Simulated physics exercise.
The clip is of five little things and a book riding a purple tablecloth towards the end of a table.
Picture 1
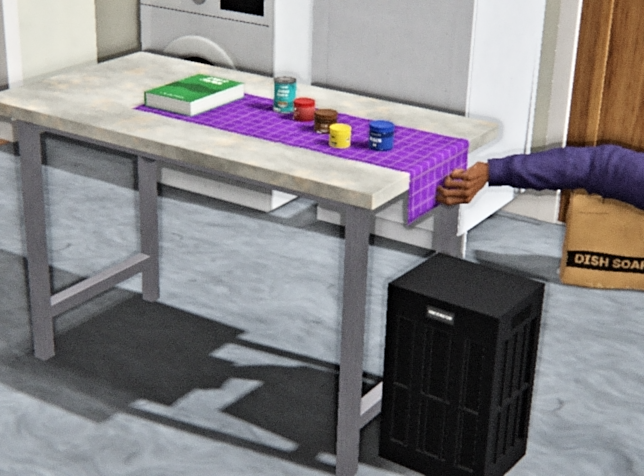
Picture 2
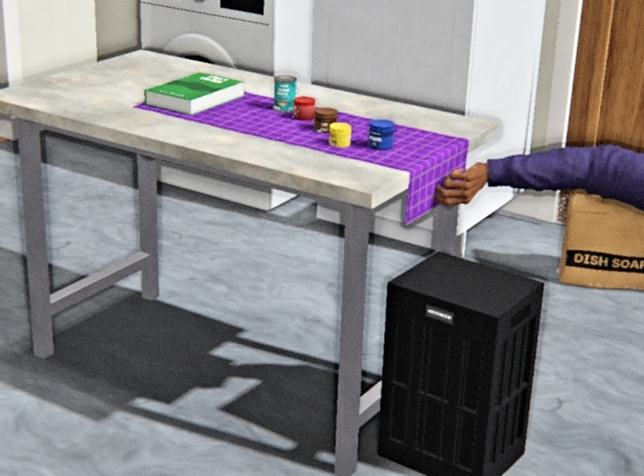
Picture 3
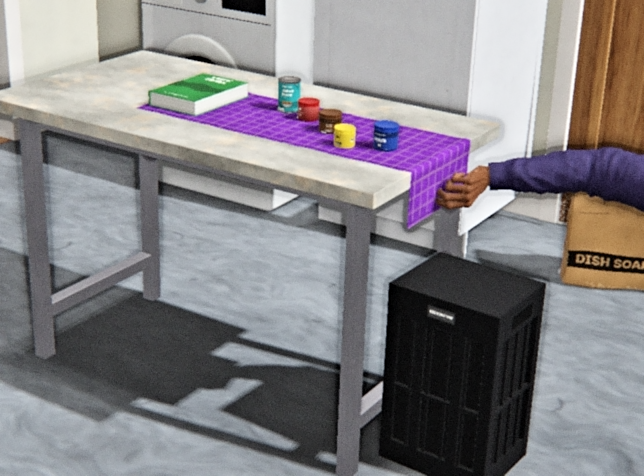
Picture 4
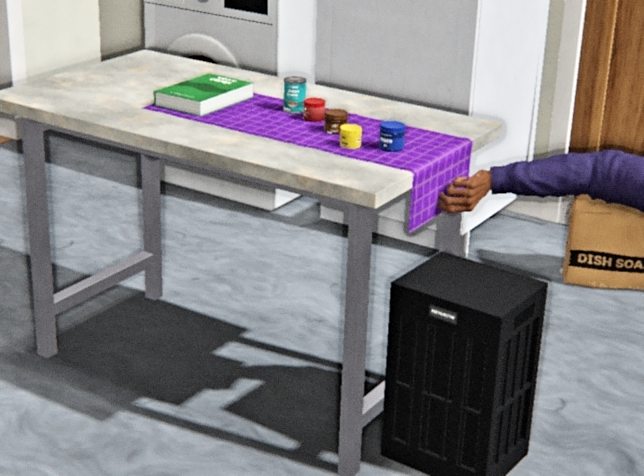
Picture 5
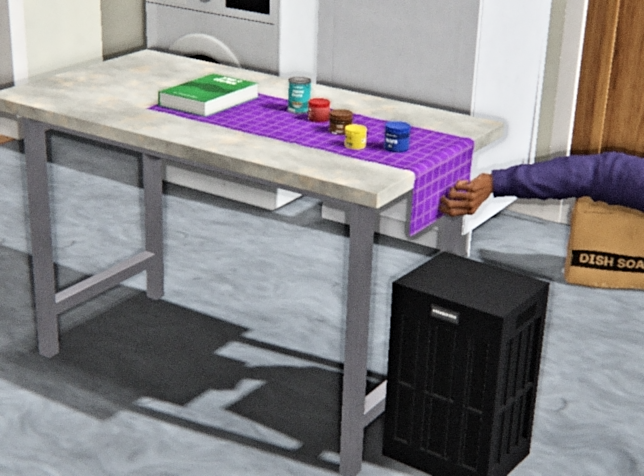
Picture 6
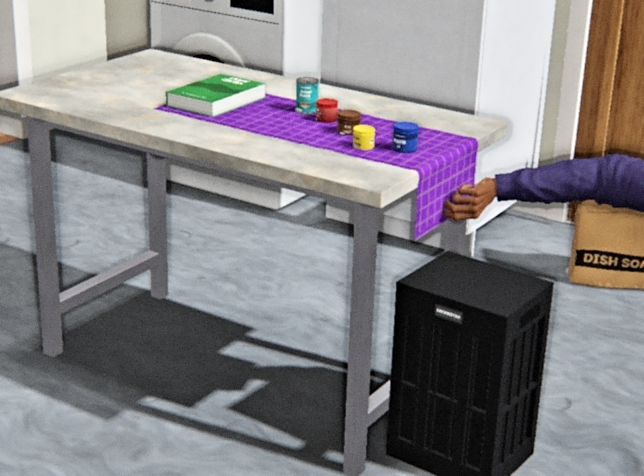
A hand in a purple sleeve reaches in from the right and grips the hanging end of a purple checked cloth on a pale-topped table, seen from slightly above in a room with grey marbled flooring. A green book and small turquoise, red, brown, yellow and blue containers sit along it, above a black crate. The cloth slides slowly rightward, carrying them a short way.
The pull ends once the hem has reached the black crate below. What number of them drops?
The count of fallen things is one.
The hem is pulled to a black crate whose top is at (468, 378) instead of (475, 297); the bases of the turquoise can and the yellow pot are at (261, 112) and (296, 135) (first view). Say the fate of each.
The turquoise can keeps its place on top; the yellow pot goes over.
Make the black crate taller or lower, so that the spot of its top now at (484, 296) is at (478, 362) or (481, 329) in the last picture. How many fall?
It would be 3 and 2.
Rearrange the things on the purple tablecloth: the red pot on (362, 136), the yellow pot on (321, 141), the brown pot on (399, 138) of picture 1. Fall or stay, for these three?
The red pot does not fall; the yellow pot keeps its place on top; the brown pot falls.
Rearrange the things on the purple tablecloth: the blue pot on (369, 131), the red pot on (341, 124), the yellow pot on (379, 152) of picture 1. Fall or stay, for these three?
The blue pot keeps its place on top; the red pot survives; the yellow pot comes down.
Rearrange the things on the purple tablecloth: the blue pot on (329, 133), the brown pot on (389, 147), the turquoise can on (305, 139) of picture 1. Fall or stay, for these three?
The blue pot holds on, the brown pot is carried off, the turquoise can does not fall.
A little later, hem near (444, 240); all still up.
Next, hem on the crate; blue pot gone.
When it is over, hem on the crate; blue pot gone. It carries off one.
